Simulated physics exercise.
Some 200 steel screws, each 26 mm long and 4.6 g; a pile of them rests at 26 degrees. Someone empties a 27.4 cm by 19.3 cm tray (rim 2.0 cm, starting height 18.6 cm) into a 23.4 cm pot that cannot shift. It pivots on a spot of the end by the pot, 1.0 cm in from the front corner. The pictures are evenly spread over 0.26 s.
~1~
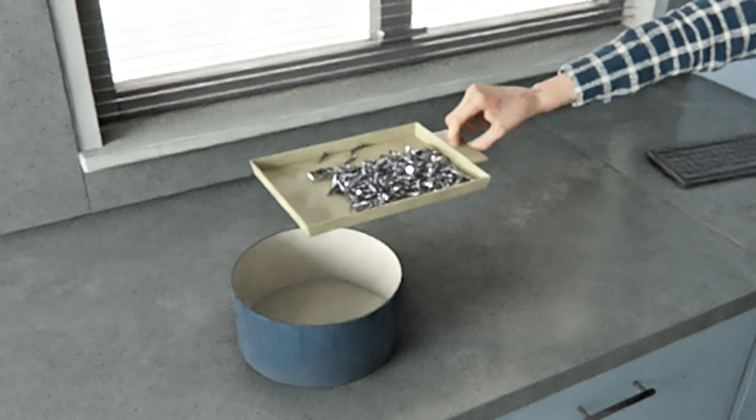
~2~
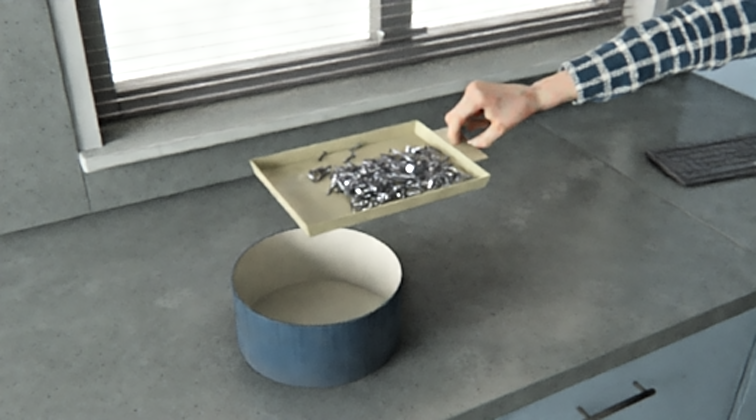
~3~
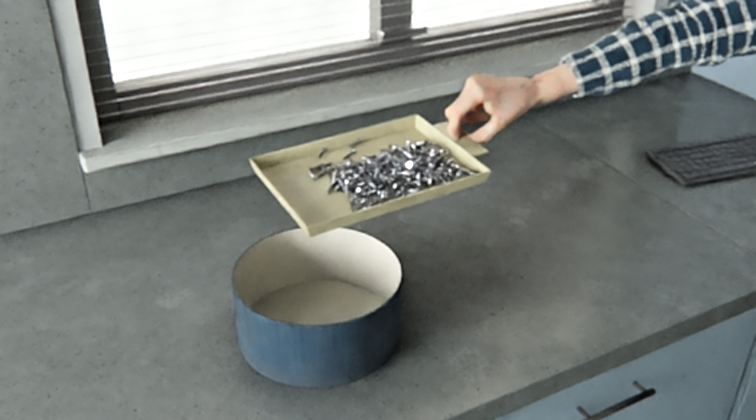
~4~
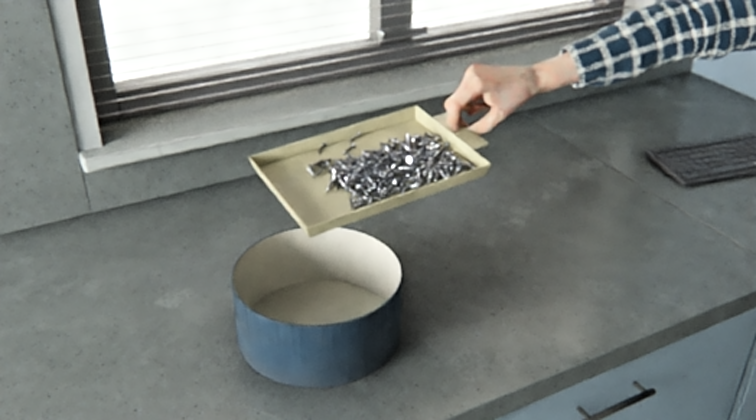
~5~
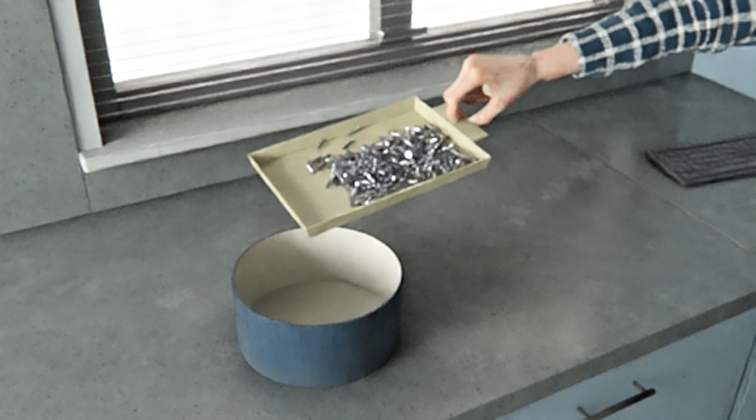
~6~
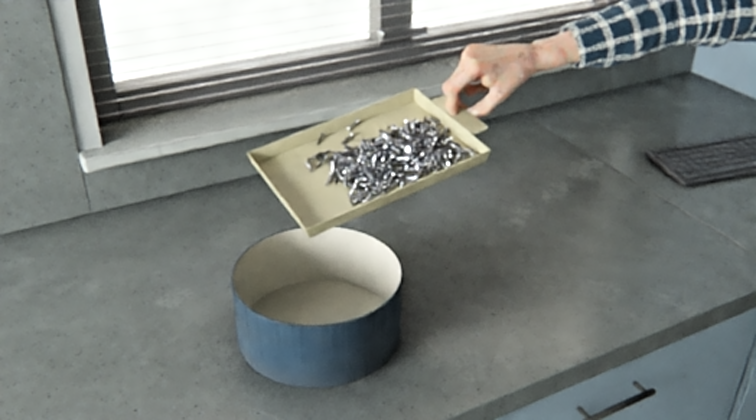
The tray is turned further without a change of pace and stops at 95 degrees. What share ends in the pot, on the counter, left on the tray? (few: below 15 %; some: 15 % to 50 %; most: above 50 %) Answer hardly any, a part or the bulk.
Pot the bulk, counter hardly any, tray hardly any.
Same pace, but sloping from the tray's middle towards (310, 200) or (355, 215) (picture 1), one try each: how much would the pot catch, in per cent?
Some 80 and 90 per cent.
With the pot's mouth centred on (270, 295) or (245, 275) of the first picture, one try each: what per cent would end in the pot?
Some 100 and 90 per cent.
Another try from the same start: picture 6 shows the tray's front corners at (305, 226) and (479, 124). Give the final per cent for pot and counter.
Pot 60, counter 40.
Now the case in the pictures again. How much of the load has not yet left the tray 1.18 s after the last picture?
Some 55 per cent of the load.
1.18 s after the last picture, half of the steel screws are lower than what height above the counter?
About 20 cm.
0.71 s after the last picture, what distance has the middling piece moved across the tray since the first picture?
Some 13 cm.
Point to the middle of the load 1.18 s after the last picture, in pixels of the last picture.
At about (289, 228).
Then, 0.71 s after the last picture, tilt 50 degrees; the tray holds 100 %, the pot 0 %.
Then, 1.18 s after the last picture, tilt 77 degrees; the tray holds 55 %, the pot 40 %.
Then, 1.72 s after the last picture, tilt 95 degrees; the tray holds 0 %, the pot 100 %.
In the end, pot 100 %, counter 0 %, tray 0 %.
